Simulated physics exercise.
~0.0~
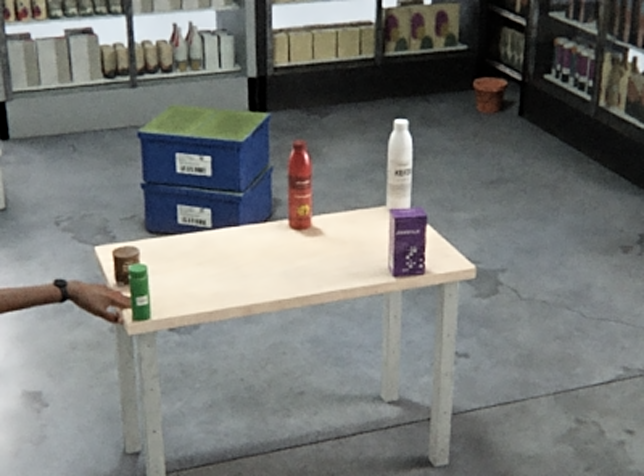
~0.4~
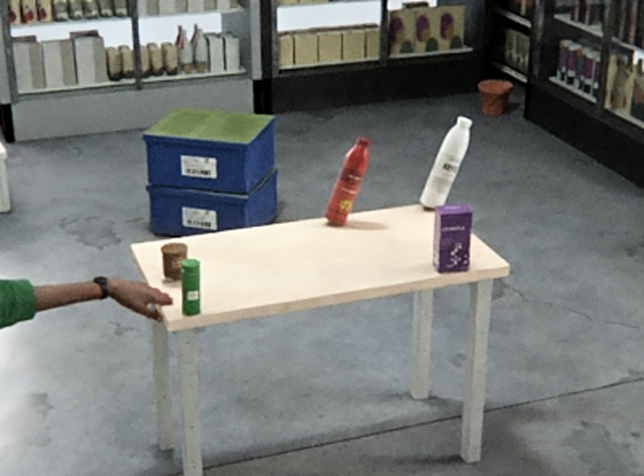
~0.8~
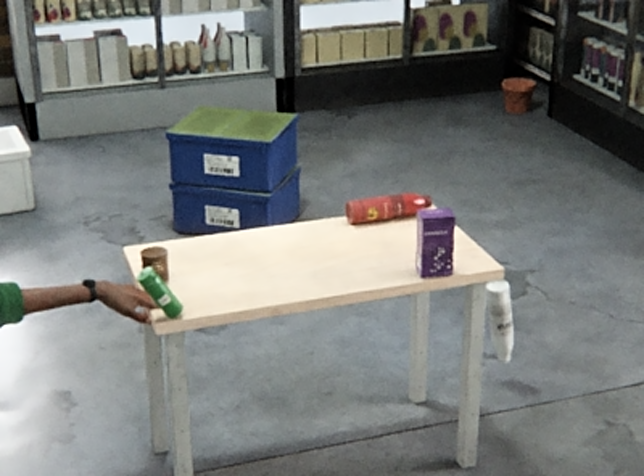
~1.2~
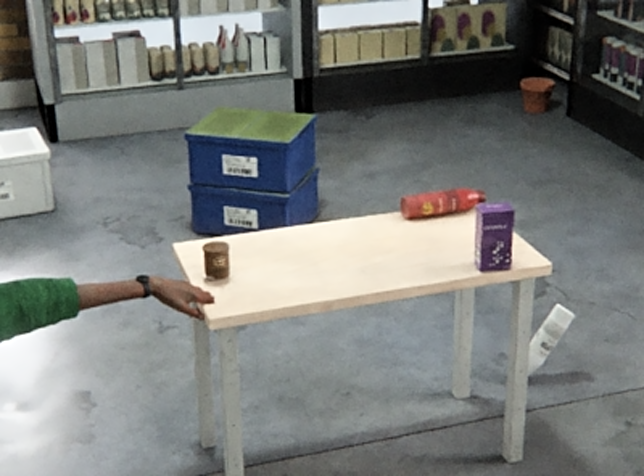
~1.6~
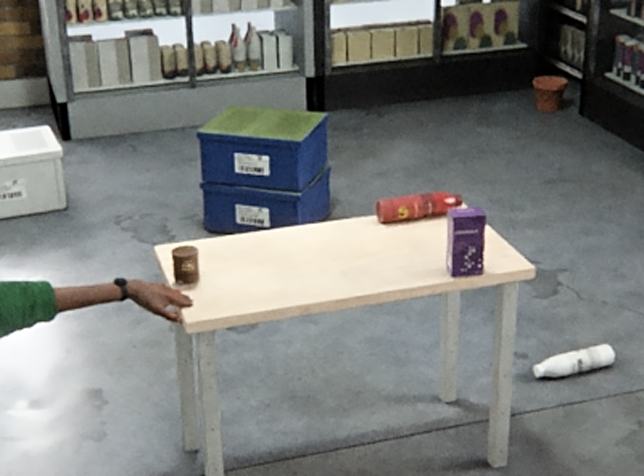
In a shop, a hand jerks a table, toppling bottles and losing the green shaker.
